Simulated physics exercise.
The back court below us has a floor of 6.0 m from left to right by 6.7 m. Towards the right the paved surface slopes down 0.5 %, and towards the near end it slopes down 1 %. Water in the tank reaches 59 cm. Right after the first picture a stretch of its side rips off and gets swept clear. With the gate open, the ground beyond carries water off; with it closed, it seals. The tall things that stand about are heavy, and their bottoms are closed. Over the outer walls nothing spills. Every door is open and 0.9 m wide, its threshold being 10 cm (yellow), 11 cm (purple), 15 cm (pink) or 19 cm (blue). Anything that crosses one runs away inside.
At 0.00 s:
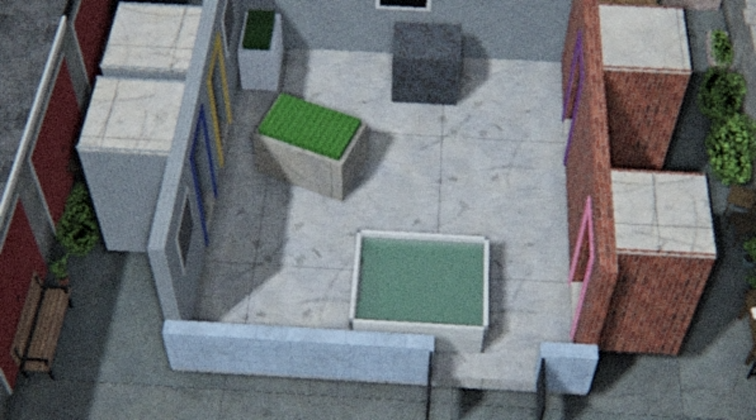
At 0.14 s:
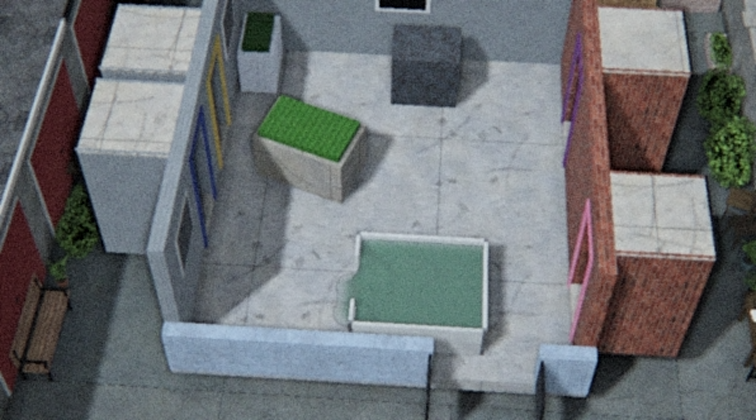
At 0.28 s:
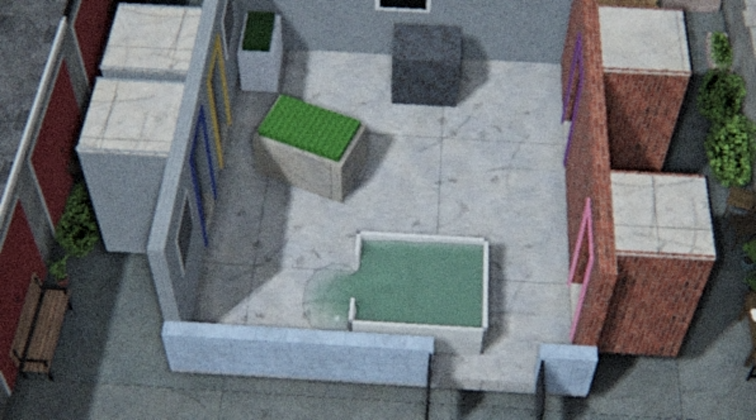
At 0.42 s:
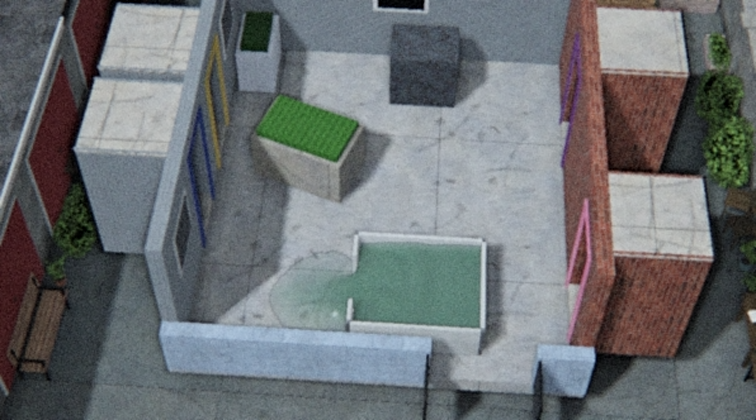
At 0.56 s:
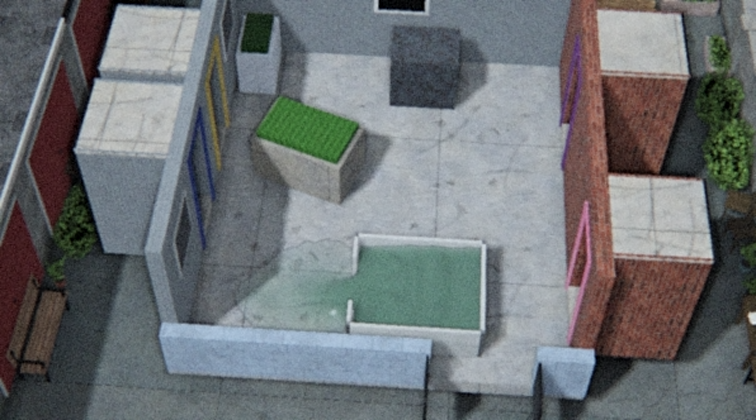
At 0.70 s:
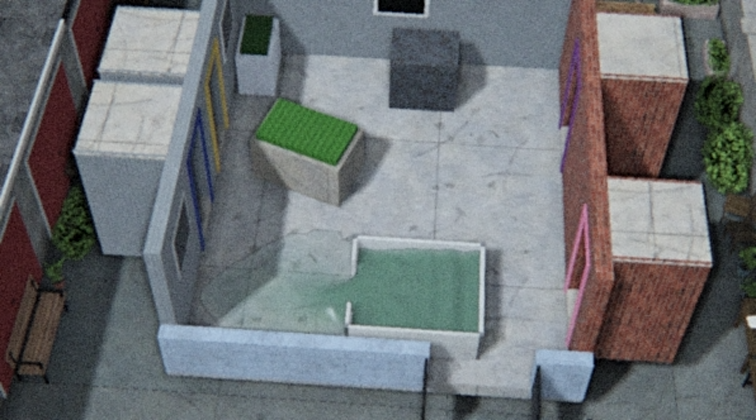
Green water pours through a gap in the left side of a white-rimmed tank and fans out leftward across the pale floor of a walled court, seen from high above. A grass-topped block and a small planter stand at left, a dark grey cube at the back, and a brick wall at right. The sheet thins and widens toward the left wall while the view barely shifts.
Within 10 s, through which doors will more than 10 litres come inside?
Yellow door: Not more than 10 litres; purple door: Not more than 10 litres; pink door: Not more than 10 litres; blue door: Not more than 10 litres.
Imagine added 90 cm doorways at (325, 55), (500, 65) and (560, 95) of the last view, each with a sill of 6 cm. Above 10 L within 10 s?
Taking them in order, the first gets too little, the second too little and the third too little.
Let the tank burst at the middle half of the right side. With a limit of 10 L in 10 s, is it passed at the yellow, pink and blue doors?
Then: Yellow not over, pink past it, blue under.
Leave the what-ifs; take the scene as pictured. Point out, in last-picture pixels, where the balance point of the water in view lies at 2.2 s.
Centre: Approx. (342, 299) px.
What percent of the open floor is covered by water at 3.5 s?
30 %.
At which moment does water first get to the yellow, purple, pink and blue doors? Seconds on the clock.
So, yellow at 2.0 s, then purple at 9.5 s, pink at 7.5 s, and blue at 1.2 s.
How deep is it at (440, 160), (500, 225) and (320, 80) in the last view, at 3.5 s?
Reading - approx. 0 / 0 / 0 cm.
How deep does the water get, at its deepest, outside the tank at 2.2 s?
I'd say near 32 centimetres.
After 1.4 s water covers 20 % of the floor and is deepest (38 cm) near (184, 351); yellow door not reached, purple door not reached, pink door not reached, blue door 12 cm at the sill, 0 L in.
After 2.2 s water covers 25 % of the floor and is deepest (32 cm) near (231, 344); yellow door 4 cm at the sill, 0 L in, purple door not reached, pink door not reached, blue door 18 cm at the sill, 0 L in.
After 3.5 s water covers 30 % of the floor and is deepest (23 cm) near (258, 184); yellow door 9 cm at the sill, 0 L in, purple door not reached, pink door not reached, blue door 13 cm at the sill, 0 L in.
After 6.0 s water covers 50 % of the floor and is deepest (16 cm) near (209, 222); yellow door 8 cm at the sill, 2 L in, purple door not reached, pink door not reached, blue door 13 cm at the sill, 0 L in.
After 10.0 s water covers 85 % of the floor and is deepest (12 cm) near (184, 351); yellow door 6 cm at the sill, 2 L in, purple door 3 cm at the sill, 0 L in, pink door 4 cm at the sill, 0 L in, blue door 7 cm at the sill, 0 L in.
